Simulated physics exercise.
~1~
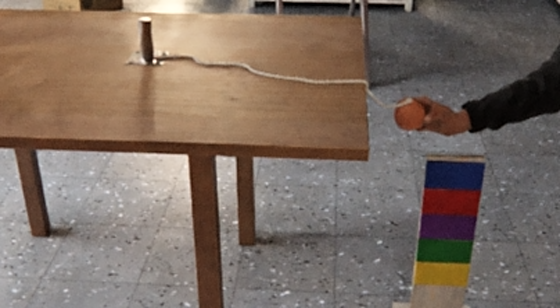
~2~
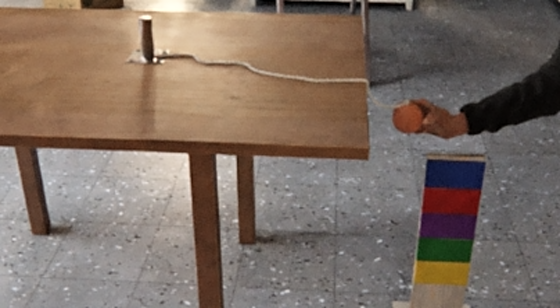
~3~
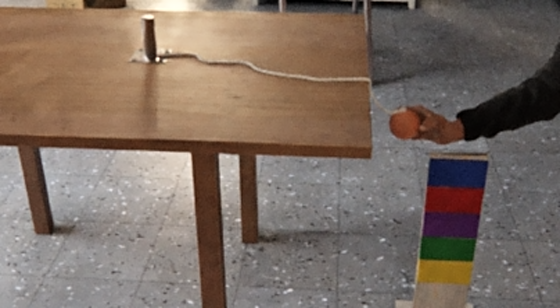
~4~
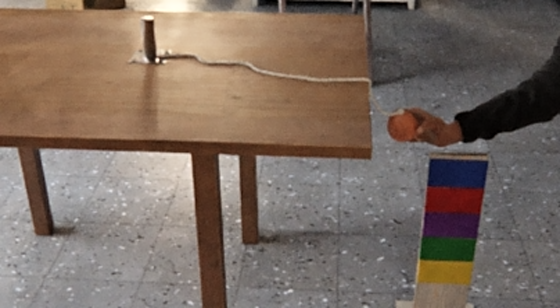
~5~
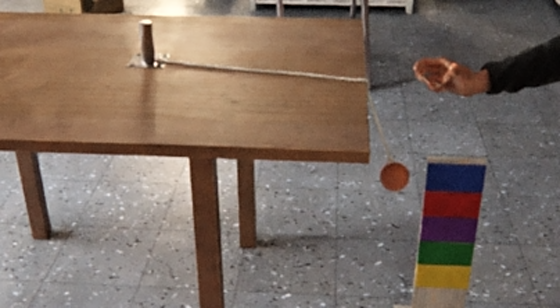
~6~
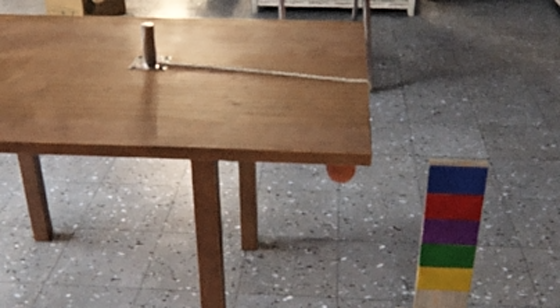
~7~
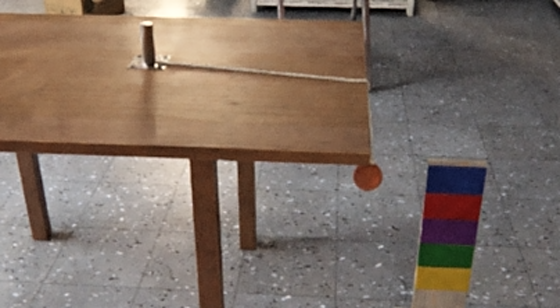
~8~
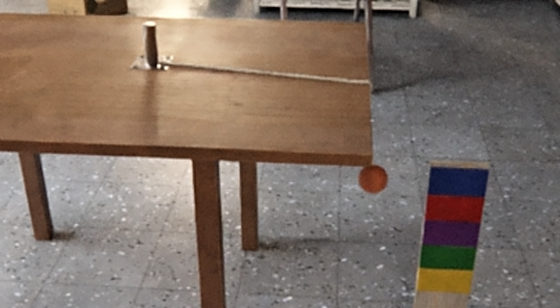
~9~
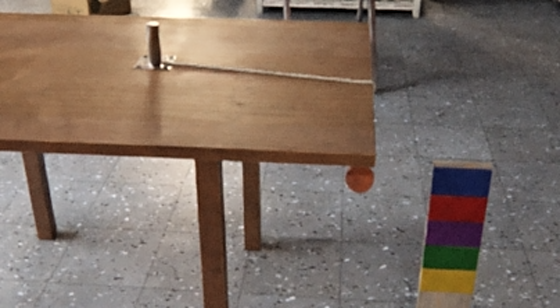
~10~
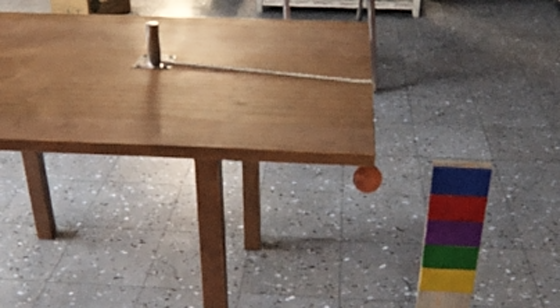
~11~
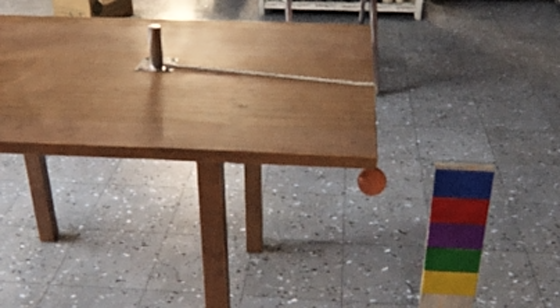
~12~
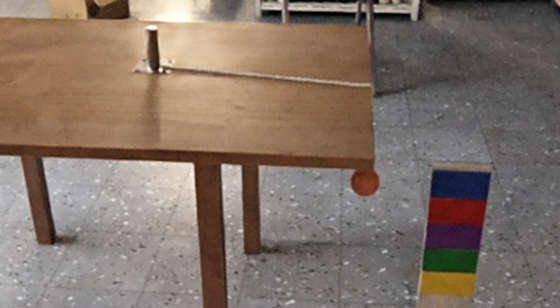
A hand releases an orange, which swings below the table edge and settles level with blue.
